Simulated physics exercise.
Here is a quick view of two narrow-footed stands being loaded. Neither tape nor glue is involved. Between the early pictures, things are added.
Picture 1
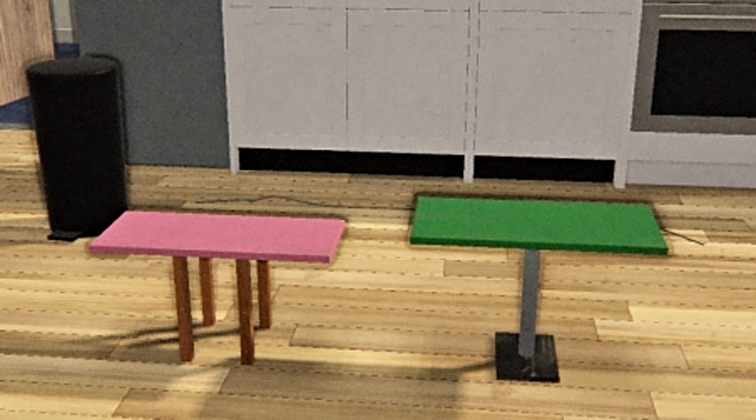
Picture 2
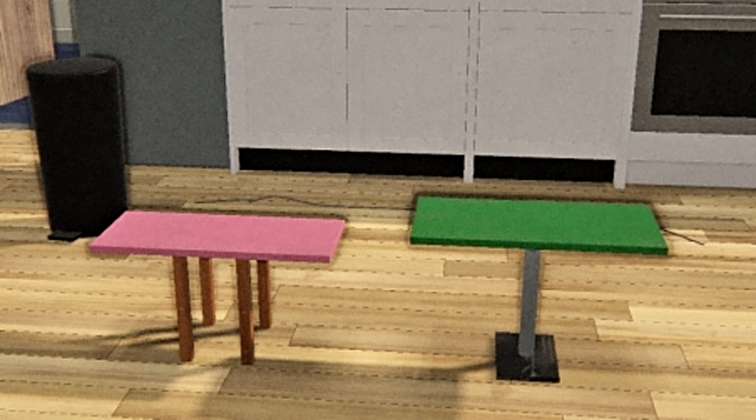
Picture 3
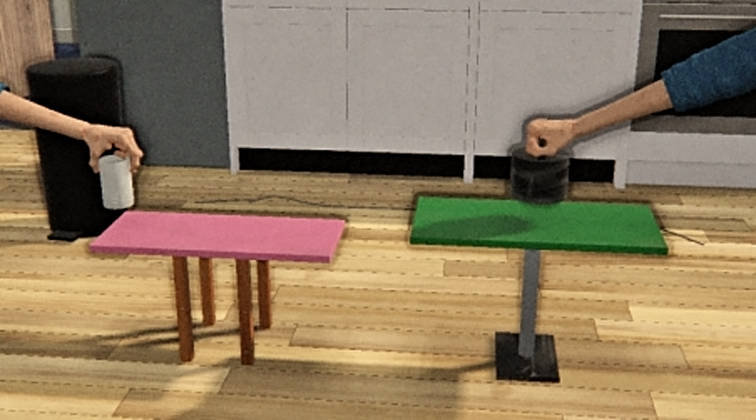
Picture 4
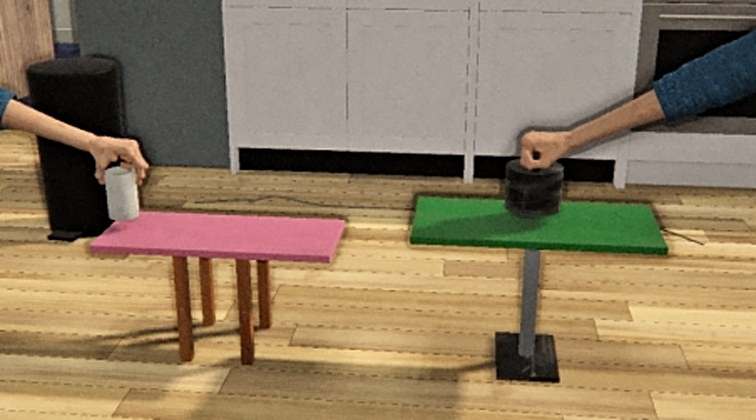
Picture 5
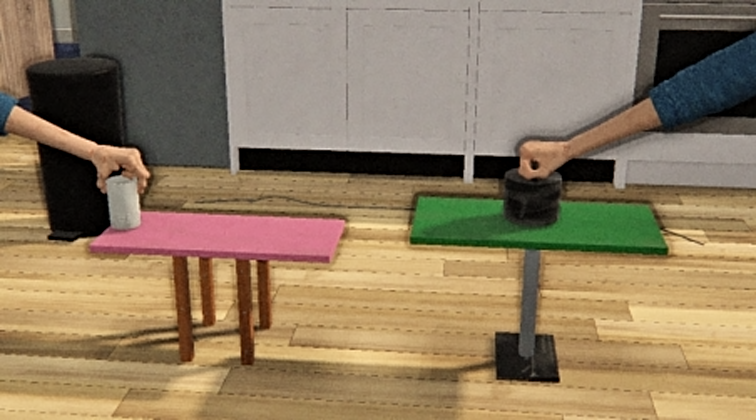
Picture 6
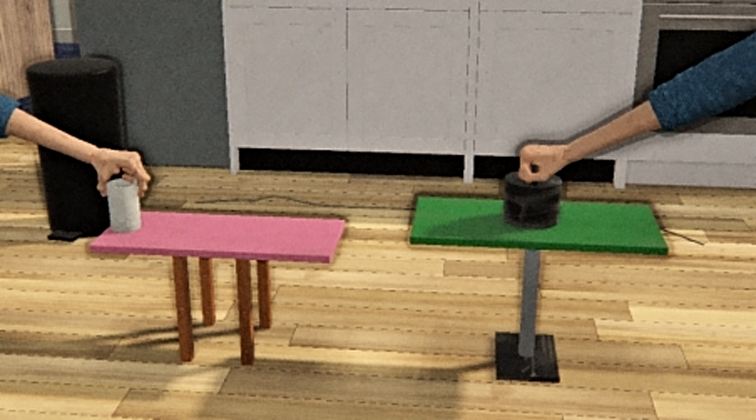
In a kitchen, two hands lower a pale beaker and a dark object onto pink and green stands.
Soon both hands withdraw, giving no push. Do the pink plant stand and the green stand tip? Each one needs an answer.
The pink plant stand stays upright, the green stand stays upright.
Then, 0.42 s later than the last frame, pink plant stand at rest near (222, 236); green stand at rest near (534, 224).
When it is over, the pink plant stand stays flat on its feet, near (222, 236); the green stand stays flat on its feet, near (534, 224).
